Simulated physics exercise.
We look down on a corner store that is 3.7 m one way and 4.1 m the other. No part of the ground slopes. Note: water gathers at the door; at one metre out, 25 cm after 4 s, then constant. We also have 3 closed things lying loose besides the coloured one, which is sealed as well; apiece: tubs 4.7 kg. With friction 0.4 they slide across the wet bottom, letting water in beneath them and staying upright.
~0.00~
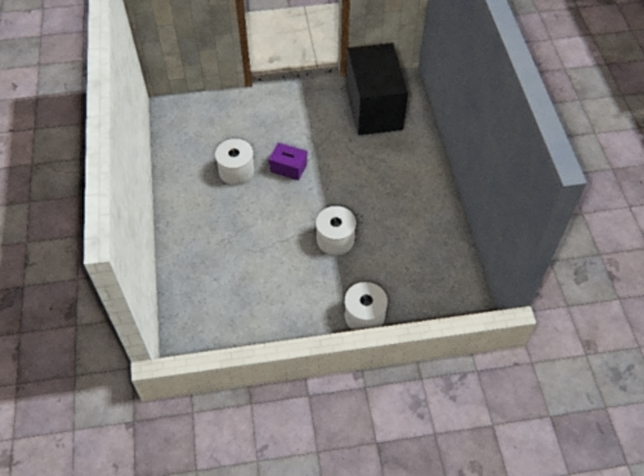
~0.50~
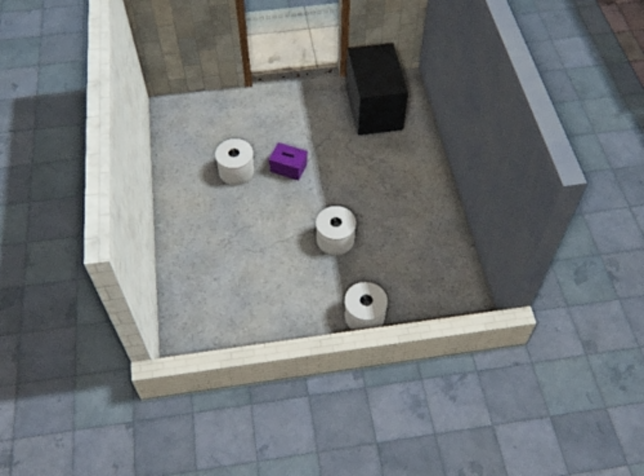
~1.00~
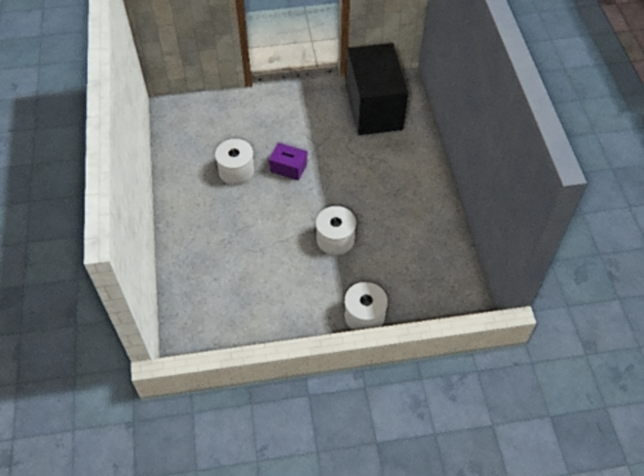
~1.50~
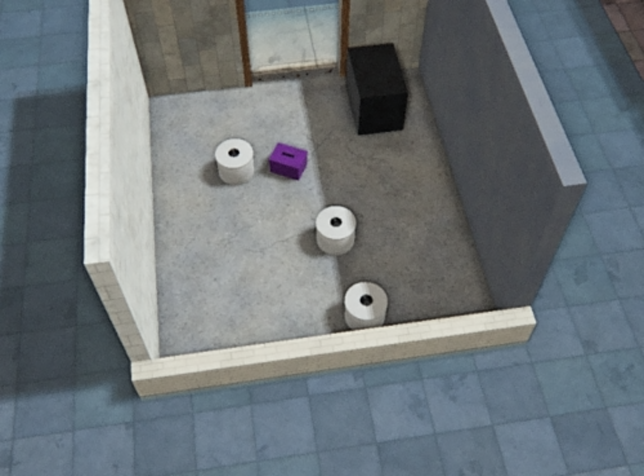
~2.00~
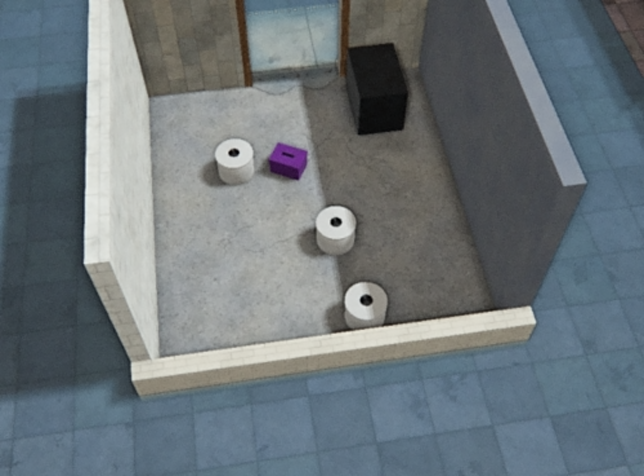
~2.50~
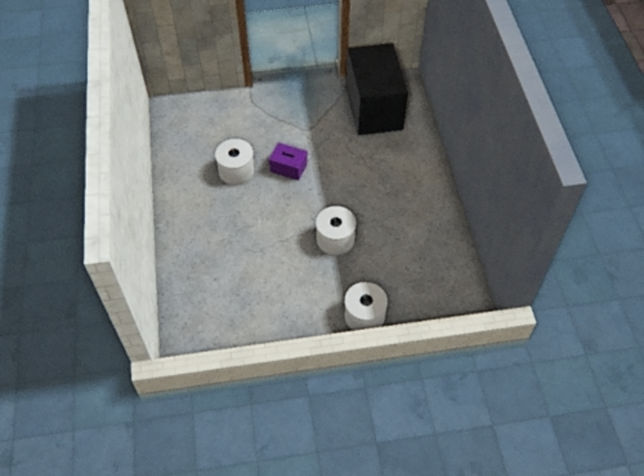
To begin with, a purple box, three white cylinders and a black block sit on the dry floor of a small roofless room. The paving outside turns from pinkish to blue, then a thin sheet of water edges in through the doorway, while none of the objects moves.
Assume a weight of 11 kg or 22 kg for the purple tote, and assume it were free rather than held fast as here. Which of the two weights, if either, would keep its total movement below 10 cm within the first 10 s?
My guess is neither amount suffices.
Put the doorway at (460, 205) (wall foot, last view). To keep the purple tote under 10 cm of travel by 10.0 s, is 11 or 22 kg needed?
That way, only the big mass suffices.
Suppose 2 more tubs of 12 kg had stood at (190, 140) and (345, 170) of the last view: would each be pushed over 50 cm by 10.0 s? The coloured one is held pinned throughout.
In the order given, within the mark and then beyond the mark.
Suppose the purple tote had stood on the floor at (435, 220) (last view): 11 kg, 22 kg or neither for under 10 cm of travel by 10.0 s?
Note: Heavier only OK.
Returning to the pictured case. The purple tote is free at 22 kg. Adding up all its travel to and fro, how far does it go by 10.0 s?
The distance adds up to about 60 cm.
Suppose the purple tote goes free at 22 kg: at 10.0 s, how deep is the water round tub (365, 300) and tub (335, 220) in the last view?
I'd put it at 10 cm and 12 cm respectively.
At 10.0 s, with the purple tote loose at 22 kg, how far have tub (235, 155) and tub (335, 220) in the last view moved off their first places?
They've ended up 100 cm and 100 cm away, in that order.
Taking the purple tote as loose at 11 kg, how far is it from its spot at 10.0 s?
About 200 cm off its spot.
After 3.5 s the purple tote would be 1 cm from its start with 11 kg and 0 cm from its start with 22 kg; 5 cm of water round it then.
After 4.5 s the purple tote would be 40 cm from its start with 11 kg and 2 cm from its start with 22 kg; 7 cm of water round it then.
After 7.0 s the purple tote would be 189 cm from its start with 11 kg and 46 cm from its start with 22 kg; 7 cm of water round it then.
After 10.0 s the purple tote would be 224 cm from its start with 11 kg and 54 cm from its start with 22 kg; 15 cm of water round it then.
